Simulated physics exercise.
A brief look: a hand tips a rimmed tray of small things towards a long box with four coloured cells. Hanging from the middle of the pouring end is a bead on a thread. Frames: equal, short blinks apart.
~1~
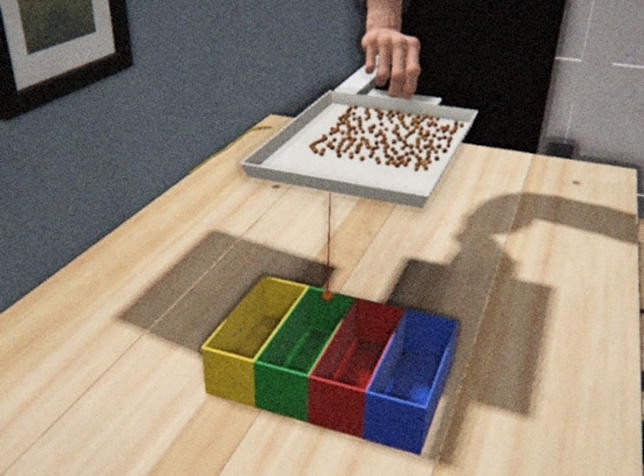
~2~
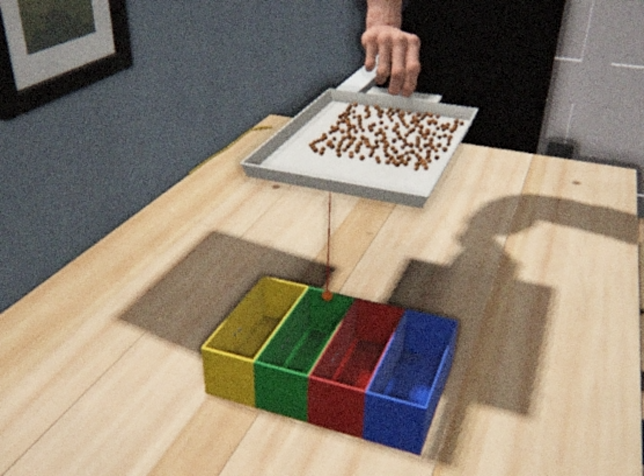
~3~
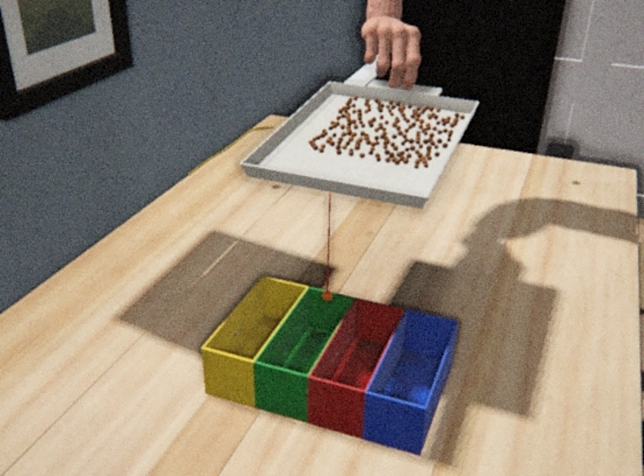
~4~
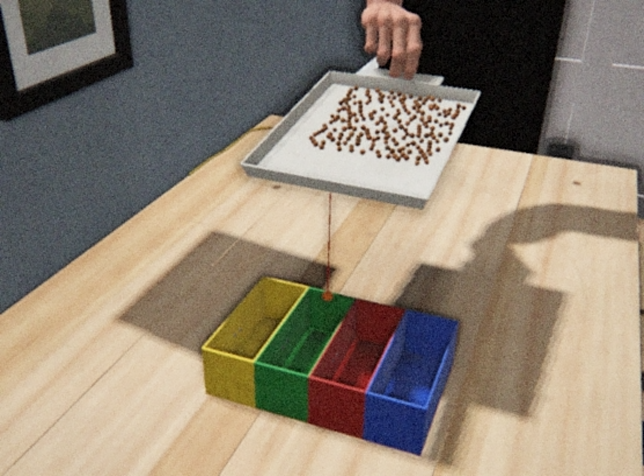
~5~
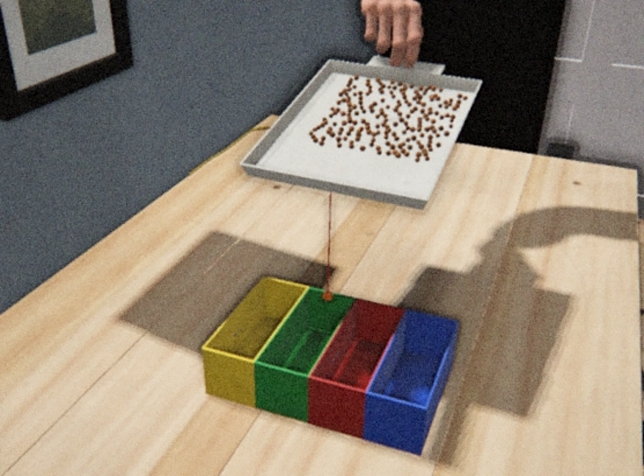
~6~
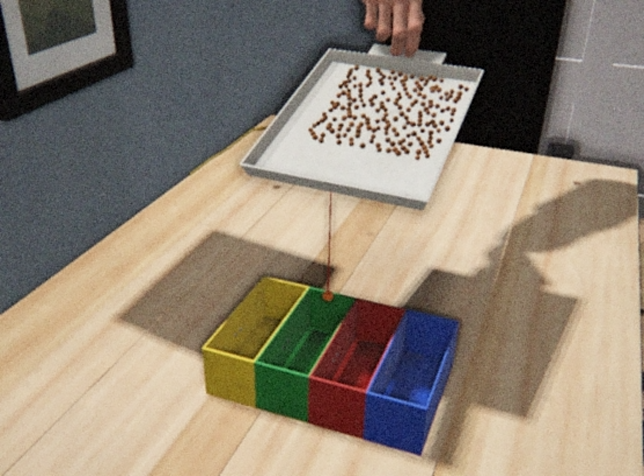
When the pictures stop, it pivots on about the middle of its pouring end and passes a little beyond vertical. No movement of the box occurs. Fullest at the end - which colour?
Red cell.
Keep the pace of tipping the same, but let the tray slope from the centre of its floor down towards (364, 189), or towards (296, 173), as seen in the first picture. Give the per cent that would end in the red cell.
Lab note: Try one about 40 %, try two about 0 %.
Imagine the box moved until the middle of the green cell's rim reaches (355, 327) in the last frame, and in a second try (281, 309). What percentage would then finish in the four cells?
Near 100 % and 90 %.
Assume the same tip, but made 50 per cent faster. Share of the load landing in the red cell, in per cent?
Estimate: Around 40%.
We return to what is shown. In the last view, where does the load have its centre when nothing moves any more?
The centre comes to rest near (342, 392).
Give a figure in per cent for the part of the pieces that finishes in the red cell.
My best guess is about 40 in a hundred.
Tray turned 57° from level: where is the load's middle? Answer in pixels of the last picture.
Near (361, 187).
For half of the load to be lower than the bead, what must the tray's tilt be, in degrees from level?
That would be about 100 degrees from level.
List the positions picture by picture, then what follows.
The first frame shows corners of the pouring end at (247, 162) and (424, 193), level; middle of the load at (384, 135), cereal balls; bead on its thread at (327, 295); yellow cell at (229, 373); green cell at (281, 387); red cell at (336, 403); blue cell at (394, 419).
The second frame shows corners of the pouring end at (247, 162) and (424, 193), level; middle of the load at (384, 134).
The third frame shows corners of the pouring end at (247, 162) and (424, 194), tipped barely, level across its low end; middle of the load at (384, 130).
The fourth frame shows corners of the pouring end at (247, 162) and (424, 195), tipped a little, level across its low end; middle of the load at (385, 123).
The fifth frame shows corners of the pouring end at (246, 162) and (424, 196), tipped a little, level across its low end; middle of the load at (385, 116).
The sixth frame shows corners of the pouring end at (246, 162) and (424, 197), tipped a little, level across its low end; middle of the load at (385, 110); yellow cell at (229, 373); green cell at (282, 388); red cell at (337, 403); blue cell at (395, 419).
Soon, tray tipped steeply; nearly all on the tray; a small part in the red cell; a stray few in the blue cell; a stray few in the green cell; a stray few in the yellow cell; a stray few falling or outside the box.
A while on, tray tipped right over; about a third on the tray; a small part in the red cell; a small part in the green cell; a small part in the blue cell; a stray few in the yellow cell; about half falling or outside the box.
Towards the end, tray tipped past a quarter turn; about a third in the red cell; about a quarter in the green cell; about a quarter in the blue cell; a small part in the yellow cell.
Finally, tray tipped past a quarter turn; about a third in the red cell; about a quarter in the green cell; about a quarter in the blue cell; a small part in the yellow cell.
